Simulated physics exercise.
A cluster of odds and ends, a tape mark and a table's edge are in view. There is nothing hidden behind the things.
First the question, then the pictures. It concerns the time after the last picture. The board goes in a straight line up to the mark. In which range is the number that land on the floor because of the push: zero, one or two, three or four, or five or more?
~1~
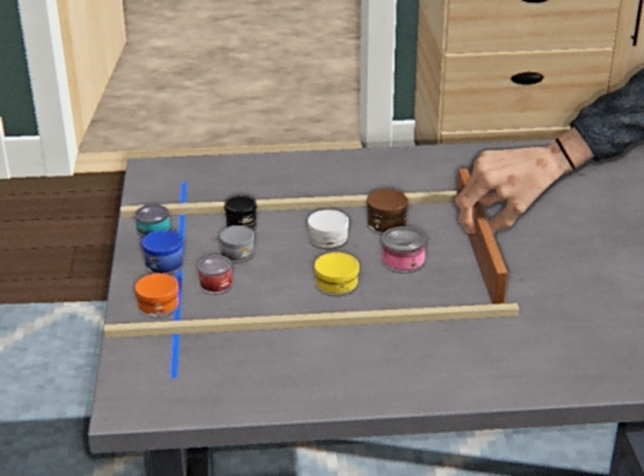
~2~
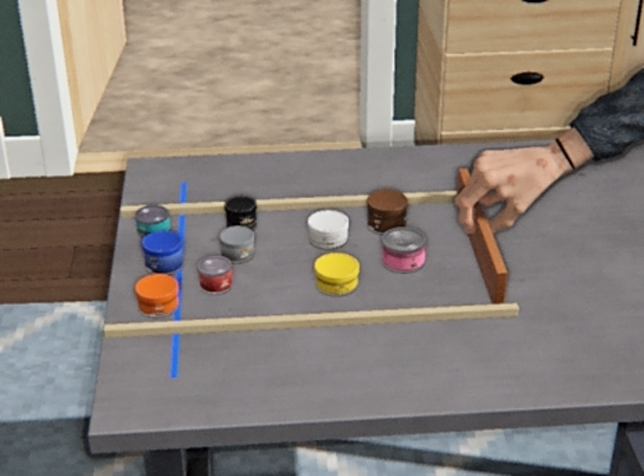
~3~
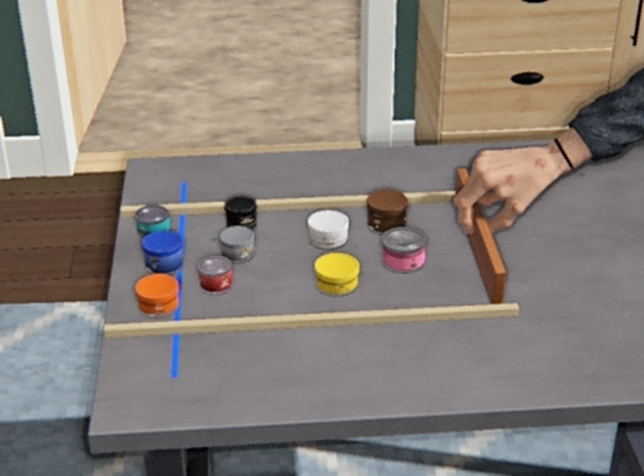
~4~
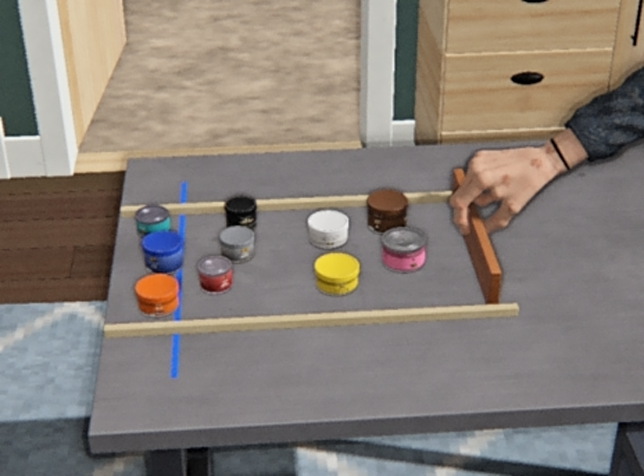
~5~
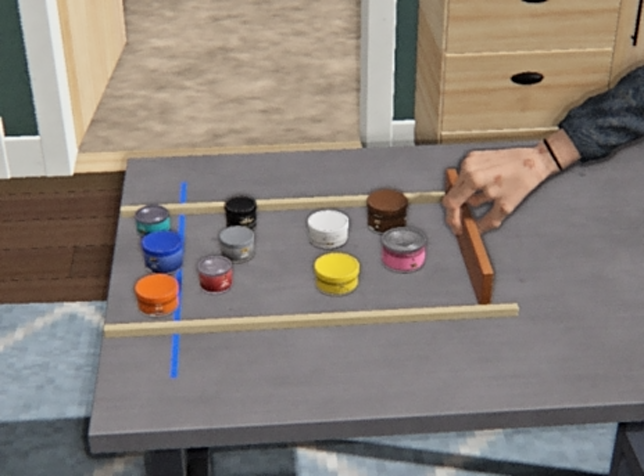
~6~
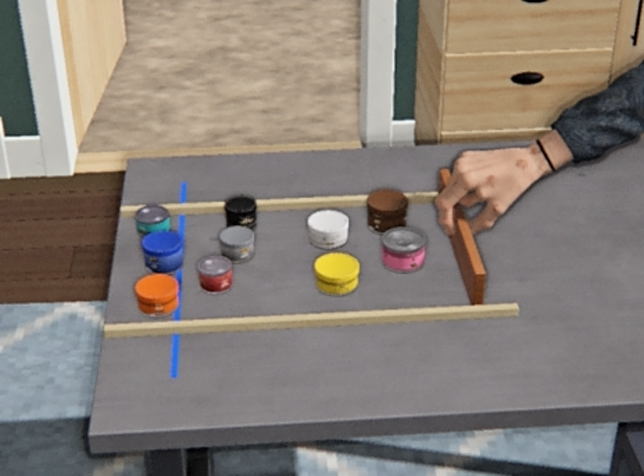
In the range one or two.
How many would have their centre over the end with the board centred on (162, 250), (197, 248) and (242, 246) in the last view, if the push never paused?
That makes 6, 2, 0.
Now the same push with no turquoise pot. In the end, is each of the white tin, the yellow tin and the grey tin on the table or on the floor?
White tin - safe; yellow tin - safe; grey tin - safe.
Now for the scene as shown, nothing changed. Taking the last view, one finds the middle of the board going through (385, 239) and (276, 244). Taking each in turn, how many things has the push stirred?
First 3, then 6.
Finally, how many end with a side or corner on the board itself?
The count in contact is 4.
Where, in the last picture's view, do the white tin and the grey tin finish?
White tin: (160, 242); grey tin: (127, 254).
Soon after, none off yet; turquoise pot at rest near (153, 222); orange pot at rest near (157, 296); blue tin at rest near (163, 253).
By the end, the number that fall off is one or two; fallen, blue tin and turquoise pot.
